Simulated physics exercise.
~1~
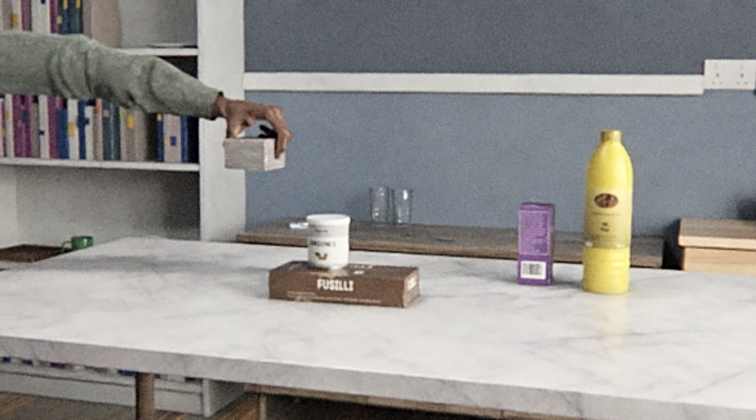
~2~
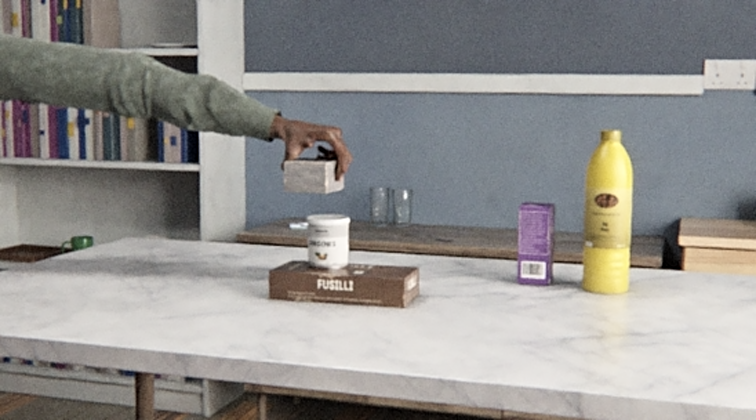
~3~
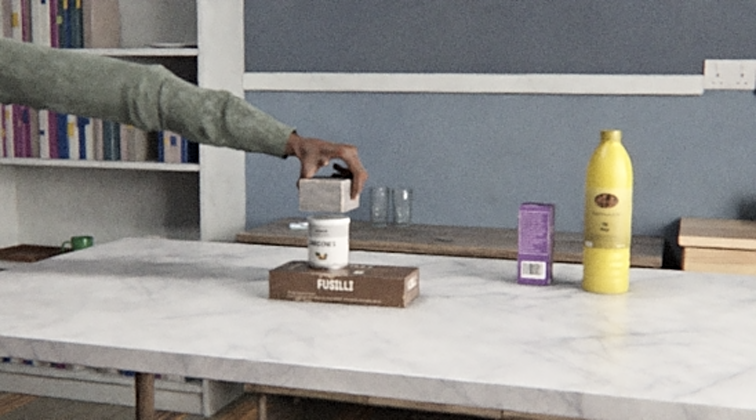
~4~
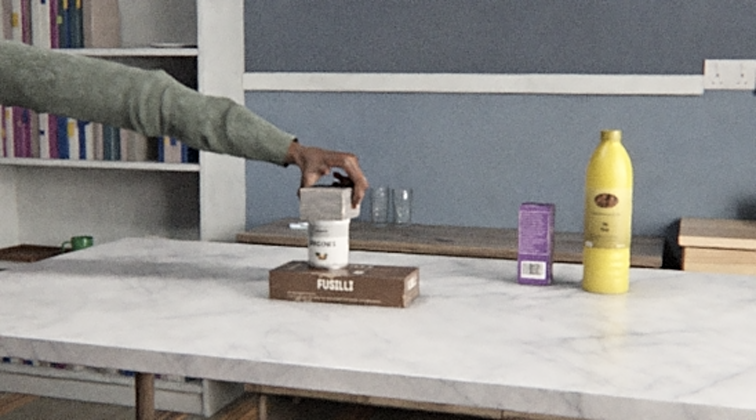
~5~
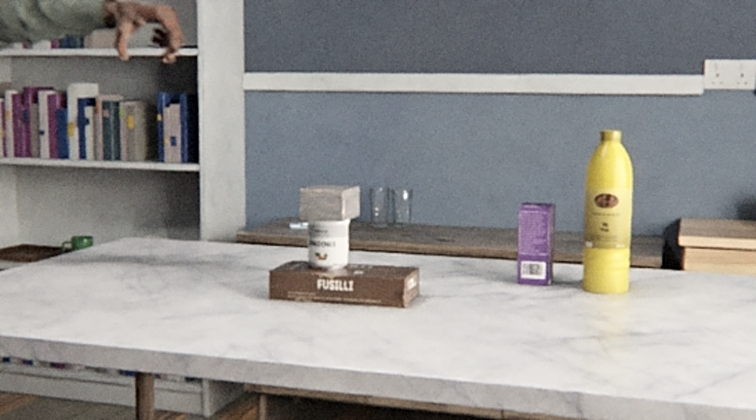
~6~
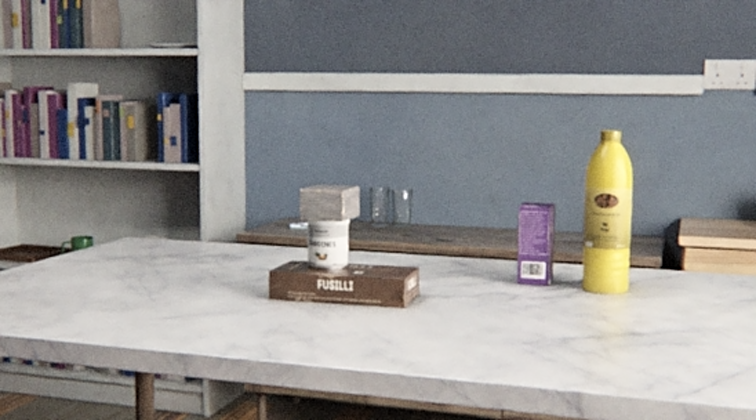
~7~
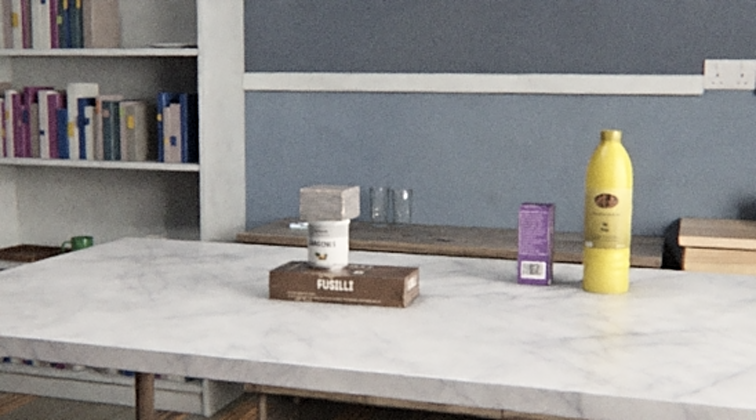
On a marble table, a hand lowering a grey block onto a white tin atop a fusilli packet, then withdrawing, the stack standing.
